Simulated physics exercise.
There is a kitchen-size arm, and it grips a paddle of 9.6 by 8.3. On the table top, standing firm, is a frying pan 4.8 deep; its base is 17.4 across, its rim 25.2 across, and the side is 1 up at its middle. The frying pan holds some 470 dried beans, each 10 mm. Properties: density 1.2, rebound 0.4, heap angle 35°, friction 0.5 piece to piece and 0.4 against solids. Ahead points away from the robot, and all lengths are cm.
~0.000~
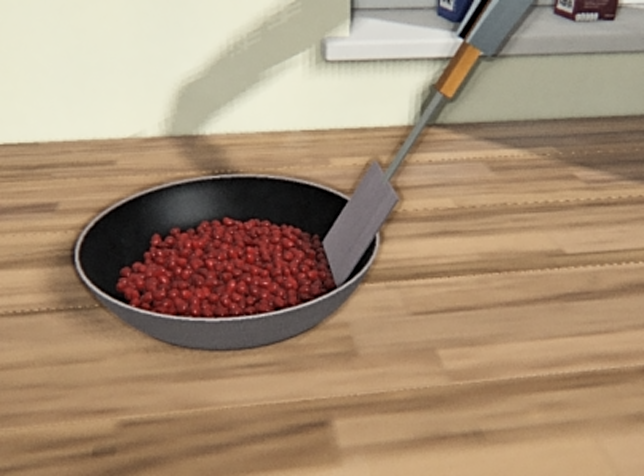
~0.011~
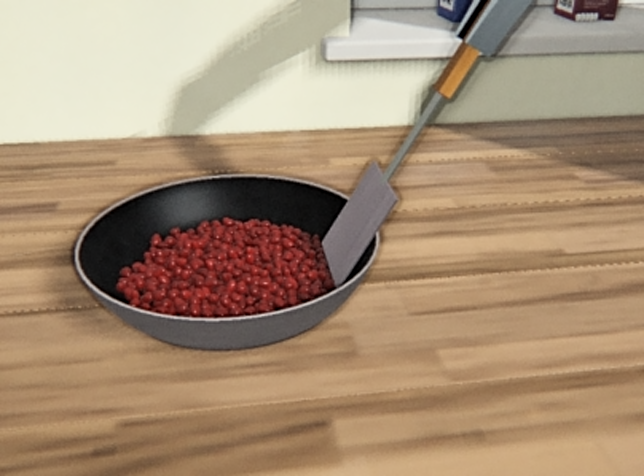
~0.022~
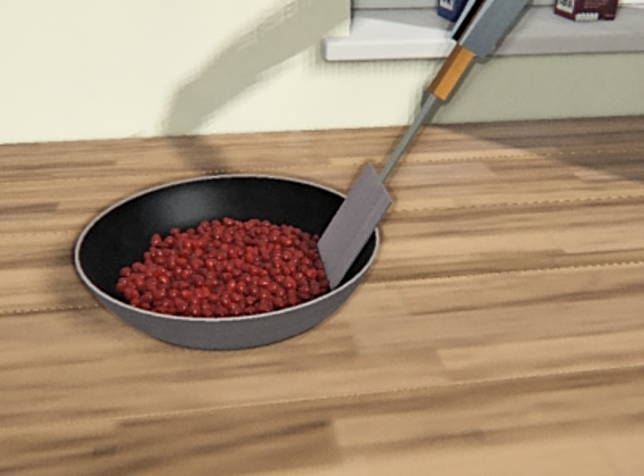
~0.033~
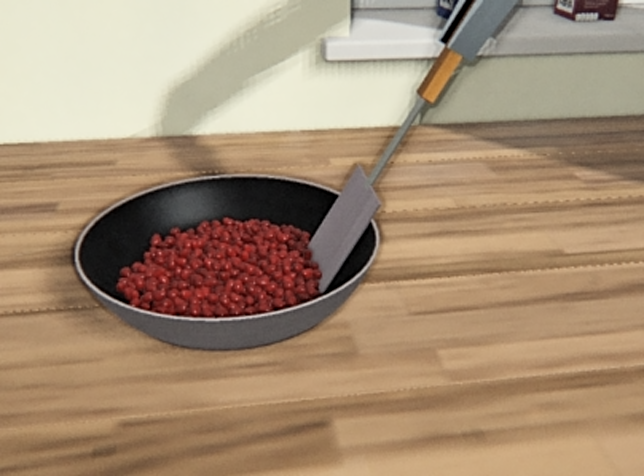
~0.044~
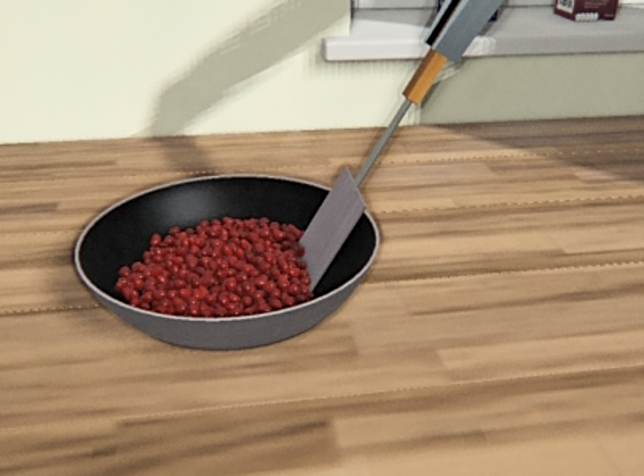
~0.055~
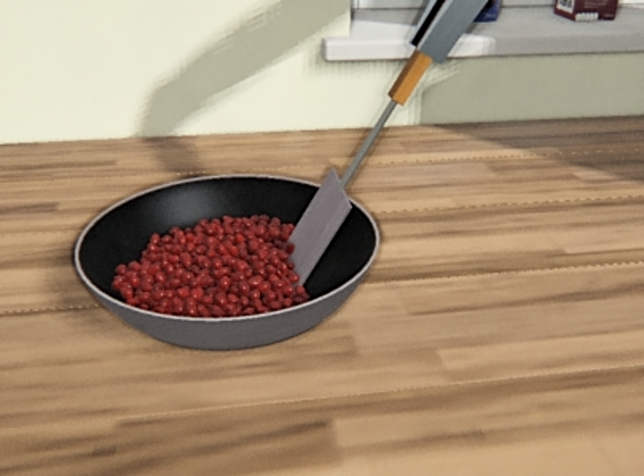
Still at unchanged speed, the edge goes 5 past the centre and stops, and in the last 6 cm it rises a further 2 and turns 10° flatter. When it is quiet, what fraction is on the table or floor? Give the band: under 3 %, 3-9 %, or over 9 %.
Band: Under 3 %.
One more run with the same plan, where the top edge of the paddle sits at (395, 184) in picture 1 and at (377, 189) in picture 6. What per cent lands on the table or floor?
Some 0 per cent.
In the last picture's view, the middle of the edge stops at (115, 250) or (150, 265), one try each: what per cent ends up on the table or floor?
Around 35 per cent for the first try and 10 per cent for the second.
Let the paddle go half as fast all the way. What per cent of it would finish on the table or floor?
I'd reckon close to 0 per cent.
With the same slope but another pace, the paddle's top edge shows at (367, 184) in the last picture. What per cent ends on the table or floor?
Expect about 0 per cent there.
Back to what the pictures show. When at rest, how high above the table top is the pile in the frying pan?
About 5.5 centimetres.
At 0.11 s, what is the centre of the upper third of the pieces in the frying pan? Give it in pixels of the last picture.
Roughly pixel (194, 262).
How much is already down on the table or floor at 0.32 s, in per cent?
2 %.
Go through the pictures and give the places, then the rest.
Paddle top edge at (386, 178), sloping 60°; upper third of the load around (231, 266), from x 120 to 330, top at y 225; 473 in the frying pan, in the first picture.
Paddle top edge at (385, 179), sloping 60°; upper third of the load around (231, 266), from x 120 to 330, top at y 225, in the second picture.
Paddle top edge at (380, 181), sloping 60°; upper third of the load around (235, 266), from x 120 to 325, top at y 225, in the third picture.
Paddle top edge at (369, 183), sloping 60°; upper third of the load around (237, 264), from x 120 to 320, top at y 225, in the fourth picture.
Paddle top edge at (356, 185), sloping 60°; upper third of the load around (234, 262), from x 120 to 320, top at y 220, in the fifth picture.
Paddle top edge at (342, 186), sloping 60°; upper third of the load around (230, 261), from x 120 to 320, top at y 220; 473 in the frying pan, in the sixth picture.
By 0.08 s, sloping 60°, highest piece 5 above the table; 473 in the frying pan.
By 0.11 s, sloping 56°, highest piece 5 above the table; 473 in the frying pan.
By 0.32 s, sloping 50°, highest piece 5 above the table; 466 in the frying pan, 6 on the table or floor, 1 on the blade or in flight.
By 1.37 s, sloping 50°, highest piece 5 above the table; 466 in the frying pan, 7 on the table or floor.
Final count, 466 in the frying pan, 7 on the table or floor. That is 1 % on the table or floor.
